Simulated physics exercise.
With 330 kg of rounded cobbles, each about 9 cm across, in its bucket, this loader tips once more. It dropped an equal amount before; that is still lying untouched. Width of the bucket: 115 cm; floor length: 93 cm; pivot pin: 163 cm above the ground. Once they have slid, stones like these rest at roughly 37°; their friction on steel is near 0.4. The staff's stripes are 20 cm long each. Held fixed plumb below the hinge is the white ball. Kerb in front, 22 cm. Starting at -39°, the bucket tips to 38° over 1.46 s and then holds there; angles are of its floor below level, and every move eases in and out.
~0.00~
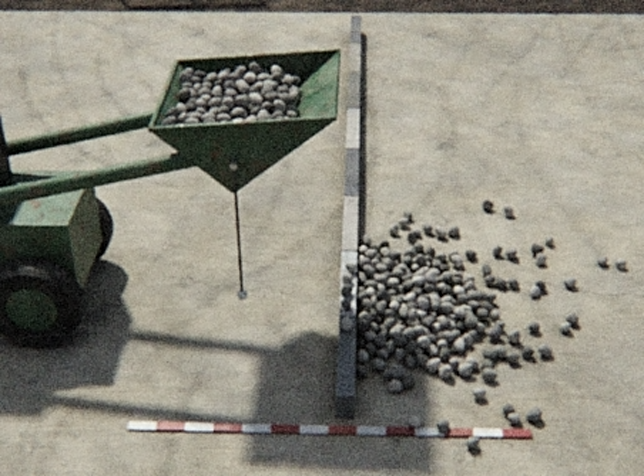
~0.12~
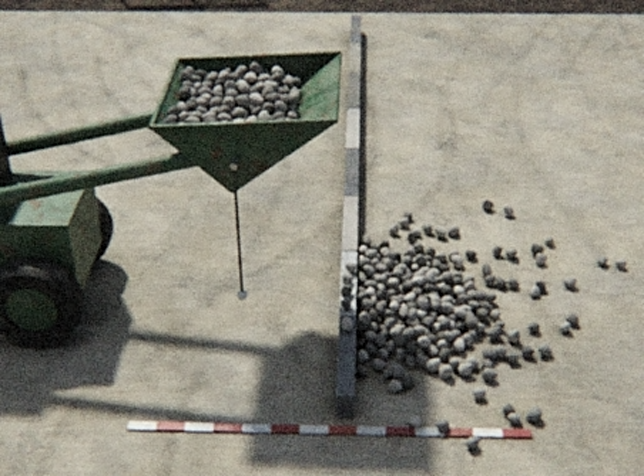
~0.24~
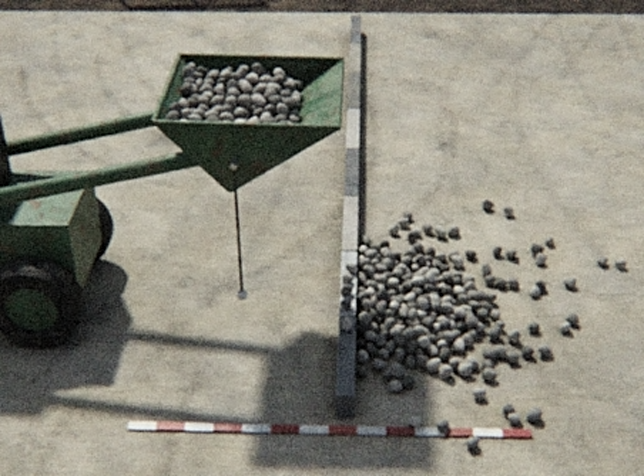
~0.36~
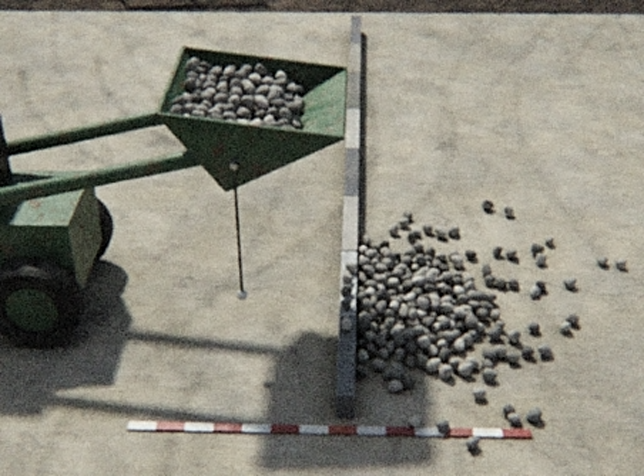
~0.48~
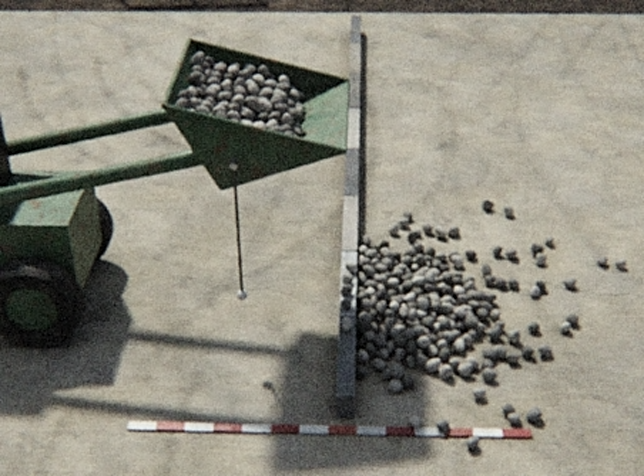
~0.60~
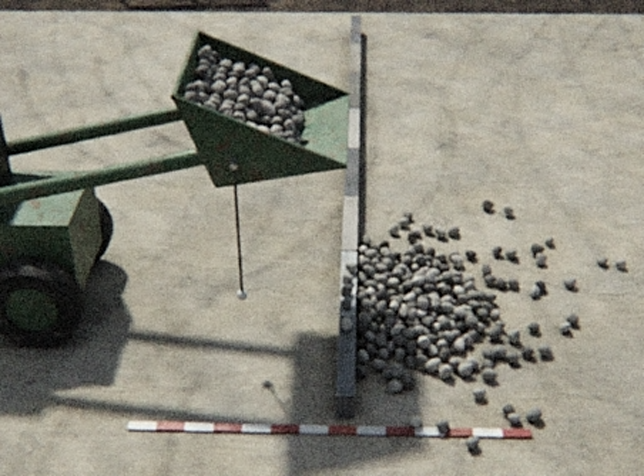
A pale, flat concrete yard is seen from high up at an angle, in bright light that throws shadows on the ground. At left a green loader with dark wheels holds a bucket of grey cobbles beside a narrow grey kerb, with a heap of similar stones beyond it and a red-and-white staff in front. The bucket slowly tilts forward, its rear edge rising and its lip lowering, while the stones shift slightly inside and the heap and camera stay still.
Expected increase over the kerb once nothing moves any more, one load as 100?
About 92 in every hundred.
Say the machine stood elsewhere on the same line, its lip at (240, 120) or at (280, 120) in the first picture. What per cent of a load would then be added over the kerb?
Some 0 percent first and 25 percent second.
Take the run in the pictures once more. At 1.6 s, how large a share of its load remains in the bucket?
Roughly 45 per cent remains inside.
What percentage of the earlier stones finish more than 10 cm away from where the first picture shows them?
Estimate: 25 %, roughly.
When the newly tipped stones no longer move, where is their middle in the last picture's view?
Roughly pixel (402, 289) in the last view.
After 1.1 s the floor is at 26°; in per cent of one load, 100 in the bucket, 2 on this side of the kerb, 98 over the kerb; the foremost stones are at (623, 323).
After 1.6 s the floor is at 38°; in per cent of one load, 47 in the bucket, 38 on this side of the kerb, 115 over the kerb; the foremost stones are at (623, 323).
After 1.9 s the floor is at 38°; in per cent of one load, 4 in the bucket, 28 on this side of the kerb, 168 over the kerb; the foremost stones are at (623, 323).
After 4.7 s the floor is at 38°; in per cent of one load, 0 in the bucket, 10 on this side of the kerb, 190 over the kerb; the foremost stones are at (625, 327). Net gain over the kerb, 92.
